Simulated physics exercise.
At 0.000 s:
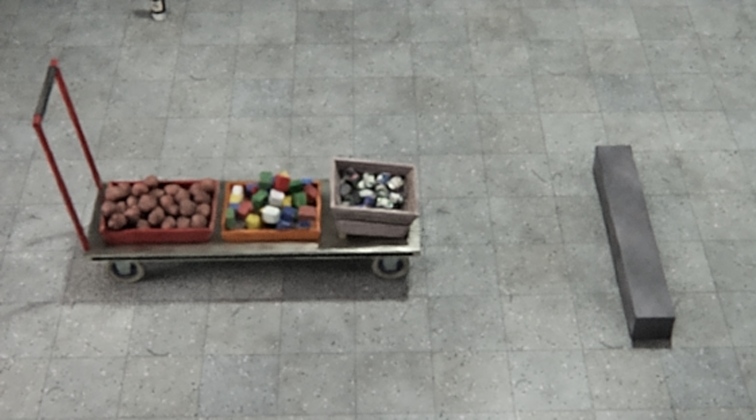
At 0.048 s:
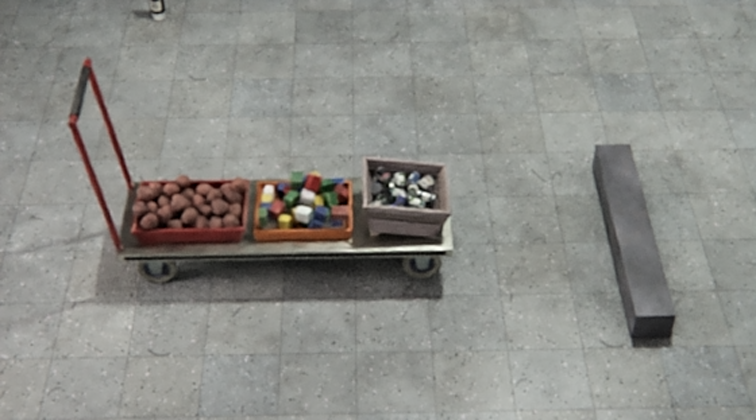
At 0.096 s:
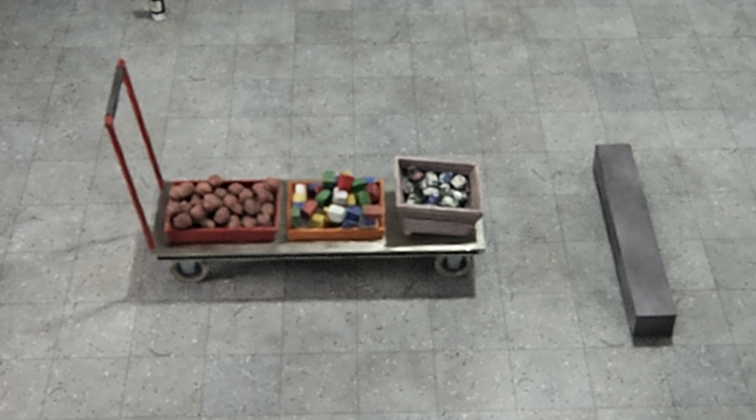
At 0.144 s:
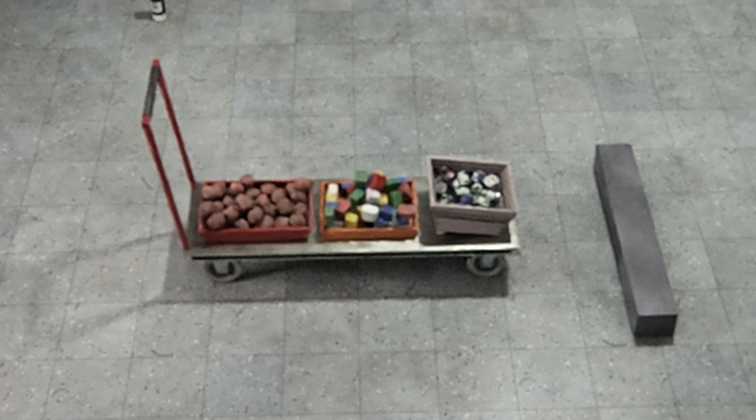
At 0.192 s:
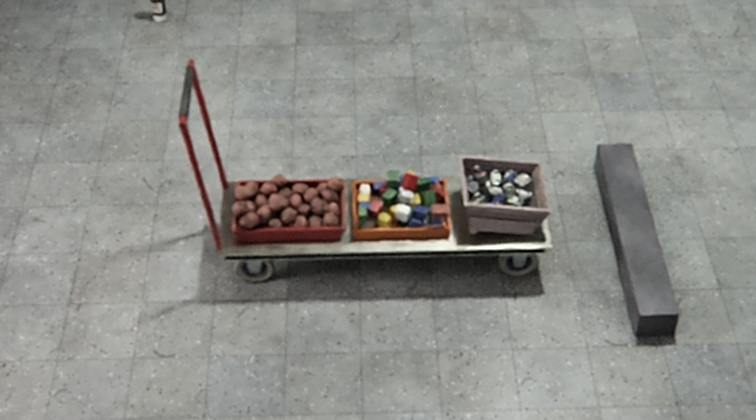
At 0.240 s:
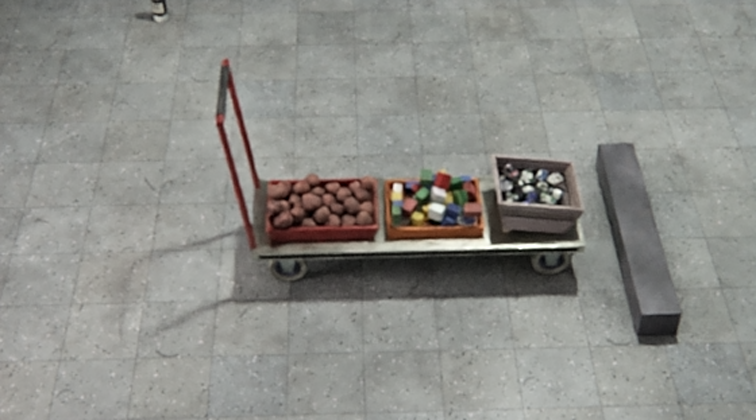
The video shows a flatbed trolley with a red handle carrying a red tote of potatoes, an orange tote of colourful toy bricks and a wooden tote of small tins, rolling steadily right across a grey tiled floor, nearing a dark bar.
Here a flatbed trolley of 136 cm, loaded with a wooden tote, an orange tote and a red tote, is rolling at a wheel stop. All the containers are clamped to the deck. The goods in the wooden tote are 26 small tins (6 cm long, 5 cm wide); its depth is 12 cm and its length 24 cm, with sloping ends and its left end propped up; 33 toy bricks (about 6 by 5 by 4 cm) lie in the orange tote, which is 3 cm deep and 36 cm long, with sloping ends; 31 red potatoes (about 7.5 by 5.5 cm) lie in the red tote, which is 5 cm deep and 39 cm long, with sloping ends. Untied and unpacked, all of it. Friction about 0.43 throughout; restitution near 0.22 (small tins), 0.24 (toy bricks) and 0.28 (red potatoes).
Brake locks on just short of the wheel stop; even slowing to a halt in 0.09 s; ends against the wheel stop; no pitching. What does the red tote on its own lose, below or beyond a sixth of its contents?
Escapees number beyond one in six.
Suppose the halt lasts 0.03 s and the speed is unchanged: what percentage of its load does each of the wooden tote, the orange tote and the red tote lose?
In that case wooden tote 20, orange tote 30 and red tote 50 per cent.
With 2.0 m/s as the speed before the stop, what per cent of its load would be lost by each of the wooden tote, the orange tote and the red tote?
Wooden tote 0 %, orange tote 30 %, red tote 20 %.
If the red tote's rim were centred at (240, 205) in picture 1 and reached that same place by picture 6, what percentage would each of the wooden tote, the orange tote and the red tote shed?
In that case you'd see wooden tote at 0, orange tote at 10 and red tote at 10 percent.
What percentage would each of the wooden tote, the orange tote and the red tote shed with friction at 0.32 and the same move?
Wooden tote 20, orange tote 40, red tote 50 per cent.
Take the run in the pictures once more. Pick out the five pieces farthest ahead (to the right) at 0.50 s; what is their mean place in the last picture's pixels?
Their mean place is roughly (622, 180) in the last picture.
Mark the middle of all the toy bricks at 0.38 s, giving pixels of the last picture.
They're centred near (508, 201).
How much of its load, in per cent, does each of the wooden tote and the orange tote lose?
For the wooden tote it's 5 %, and for the orange tote it's 35 %.
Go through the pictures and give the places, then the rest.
In the first frame (places track the rim corner closest to us here; the camera moves round a little), red tote (101, 231); wooden tote (334, 206); 87 cm to go; all still inside.
Red tote (134, 231); wooden tote (367, 205); 74 cm to go, in the second frame.
Red tote (167, 230); wooden tote (400, 205); 61 cm to go, in the third frame.
Red tote (201, 230); wooden tote (434, 204); 48 cm to go, in the fourth frame.
Red tote (234, 230); wooden tote (468, 204); 35 cm to go, in the fifth frame.
Red tote (268, 229); wooden tote (502, 203); 22 cm to go; all still inside, in the sixth frame.
After 0.28 s, it begins to slow.
After 0.38 s, the wooden tote has all 26, the orange tote is down by 2 of 33 and the red tote is down by 1 of 31.
After 0.50 s, the wooden tote is down by 1 of 26, the orange tote is down by 7 of 33 and the red tote is down by 9 of 31.
After 0.73 s, the wooden tote is down by 1 of 26, the orange tote is down by 10 of 33 and the red tote is down by 12 of 31.
When it is over (at 1.23 s), the wooden tote is down by 1 of 26, the orange tote is down by 11 of 33 and the red tote is down by 14 of 31. Asked share, 14 of 31, 45 per cent.
